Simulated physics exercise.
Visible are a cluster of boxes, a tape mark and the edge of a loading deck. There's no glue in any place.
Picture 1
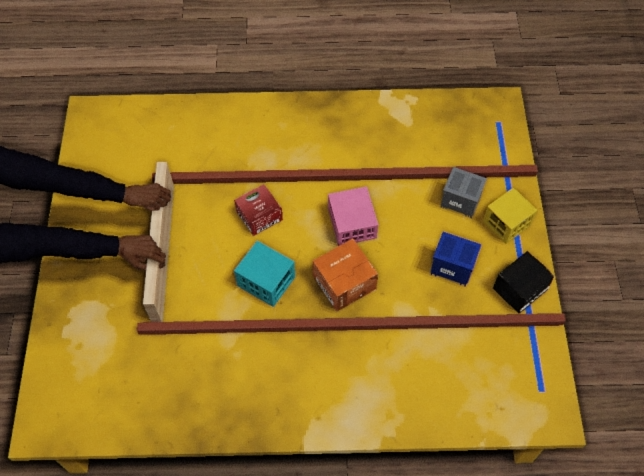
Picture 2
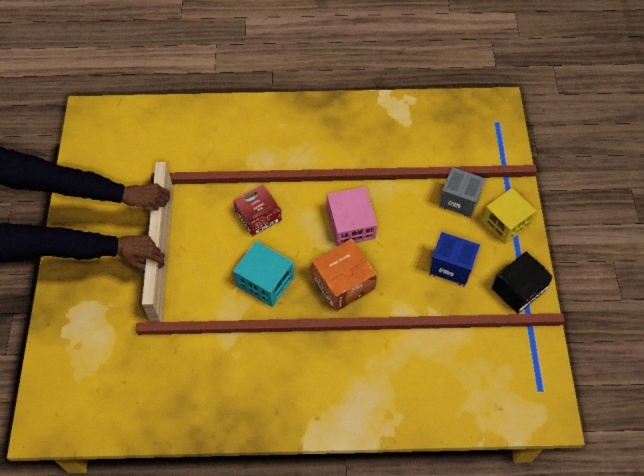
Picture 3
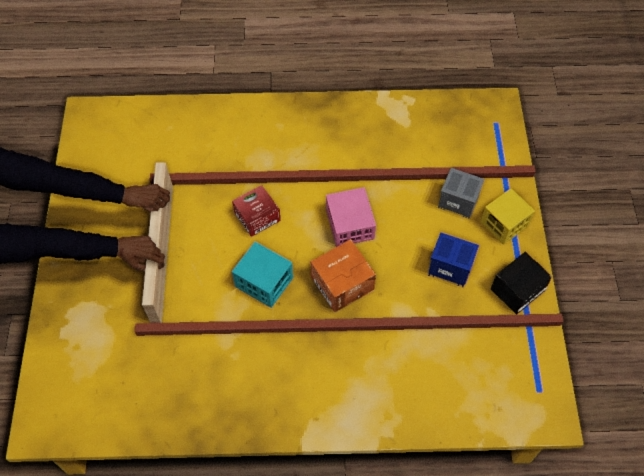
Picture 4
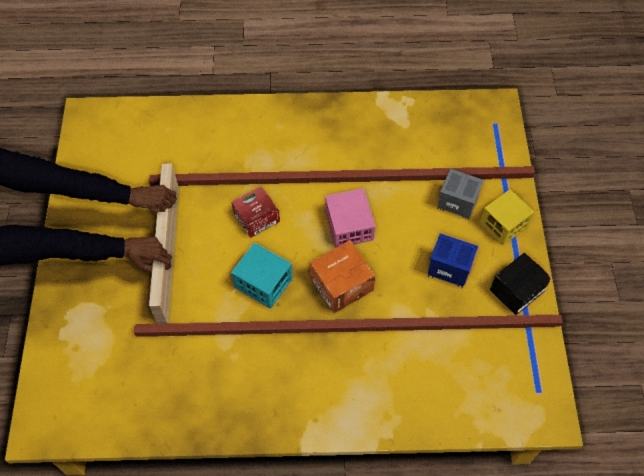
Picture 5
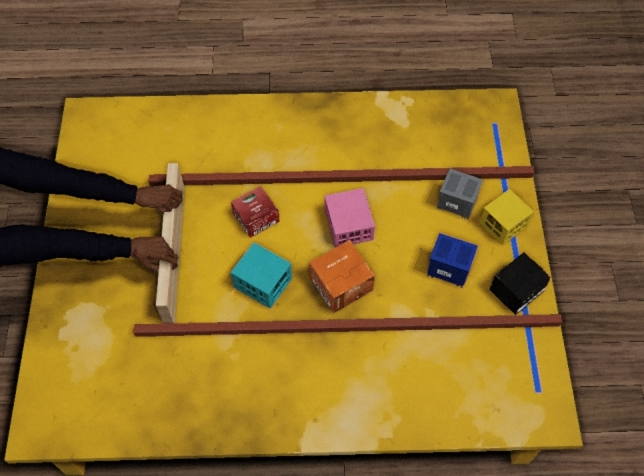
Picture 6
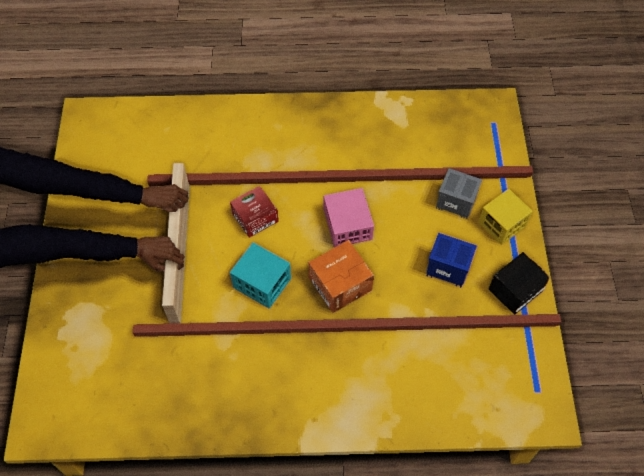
At first, two hands hold a plank upright at the left end of a yellow deck, with eight coloured boxes spread between two rails and a blue tape line at the right. The hands then slide the plank slightly rightward, narrowing the gap to the boxes, which stay practically still.
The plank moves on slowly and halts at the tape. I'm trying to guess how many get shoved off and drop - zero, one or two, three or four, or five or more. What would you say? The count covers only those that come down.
I would say five or more.
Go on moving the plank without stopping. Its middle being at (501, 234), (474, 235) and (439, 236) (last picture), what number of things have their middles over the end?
Past the end: 6, 4 and 1.
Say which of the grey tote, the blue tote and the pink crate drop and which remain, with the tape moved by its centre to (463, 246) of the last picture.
The grey tote does not stay; as for the blue tote, it does not stay; and the pink crate remains in place.
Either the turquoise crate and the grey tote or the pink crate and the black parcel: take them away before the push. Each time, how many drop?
The answer is 4 and then 4.
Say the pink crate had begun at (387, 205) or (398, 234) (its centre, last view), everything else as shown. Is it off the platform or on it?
It topples off, then topples off.
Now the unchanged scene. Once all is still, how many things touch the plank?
Contact count: 2.
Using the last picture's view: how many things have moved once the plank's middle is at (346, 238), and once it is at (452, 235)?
At the first spot 5, then 8.
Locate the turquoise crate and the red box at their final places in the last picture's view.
The turquoise crate at (541, 252), the red box at (529, 214).
A little later, none off yet; black parcel at rest near (519, 283); yellow crate at rest near (505, 217); grey tote at rest near (458, 194).
Next, none off yet; black parcel at rest near (520, 284); yellow crate at rest near (505, 217); grey tote moving near (461, 194).
Later still, none off yet; black parcel tilted well over near (572, 287); yellow crate shifted about its own width near (542, 214); grey tote shifted well along near (533, 183).
When it is over, the number that fall off is five or more; down, orange box, pink crate, blue tote, grey tote, yellow crate and black parcel.
